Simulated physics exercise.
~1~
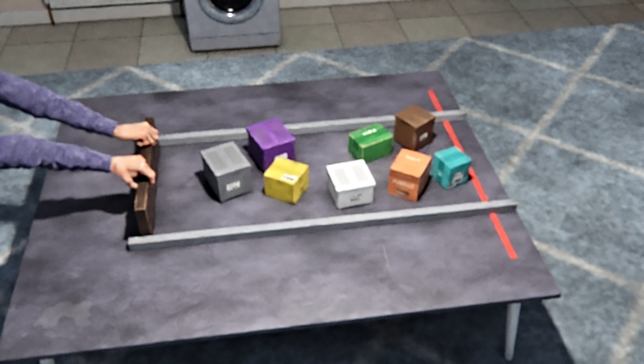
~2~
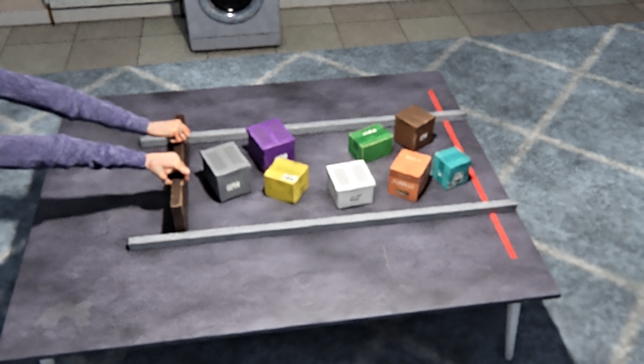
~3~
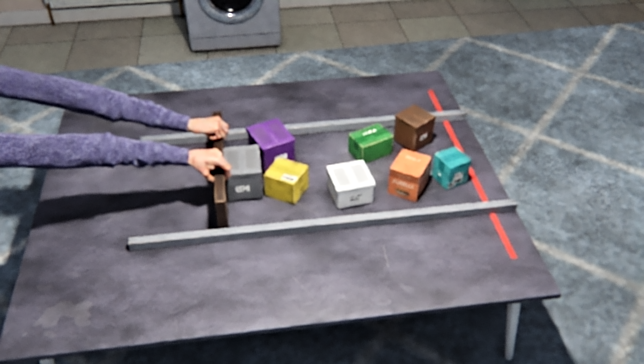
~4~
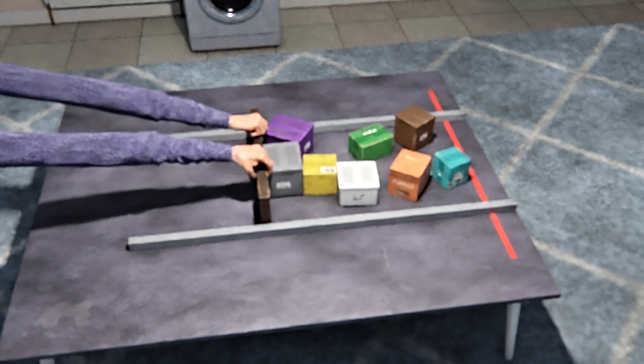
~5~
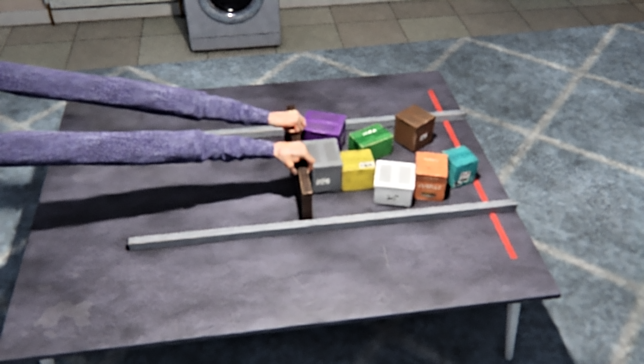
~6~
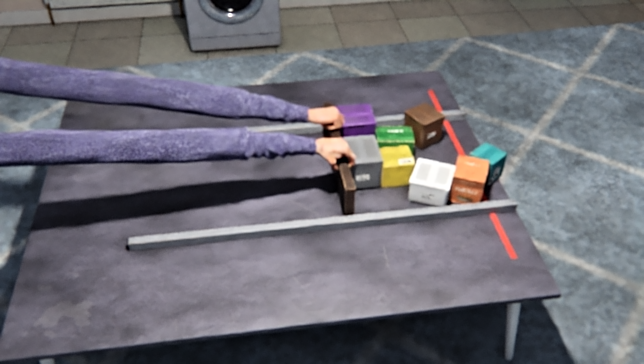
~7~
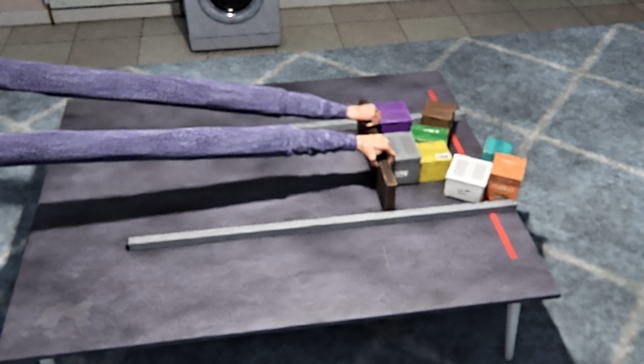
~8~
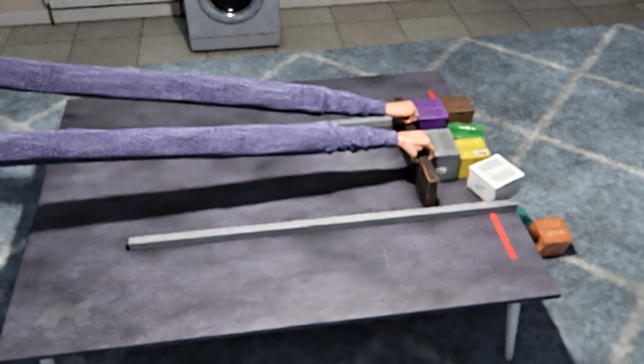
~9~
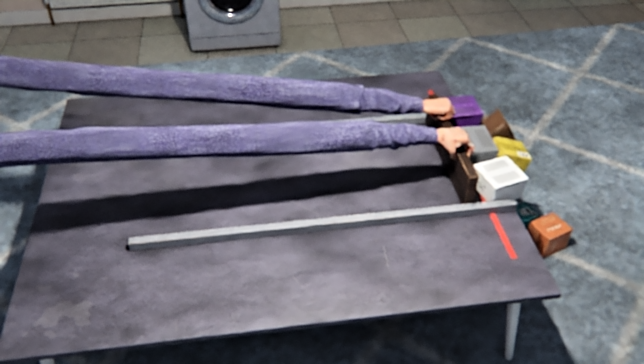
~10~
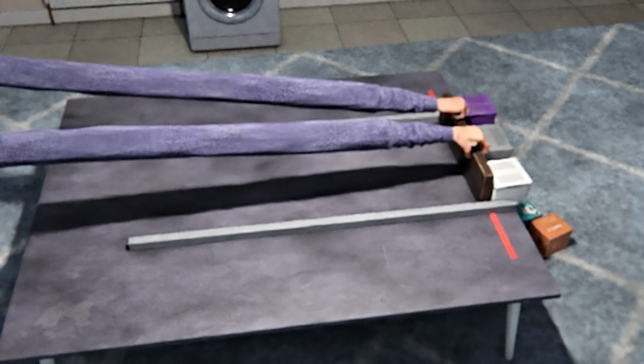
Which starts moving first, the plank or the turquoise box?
The plank starts moving first. The turquoise box only gets going later, once the boxes have been pushed up together.
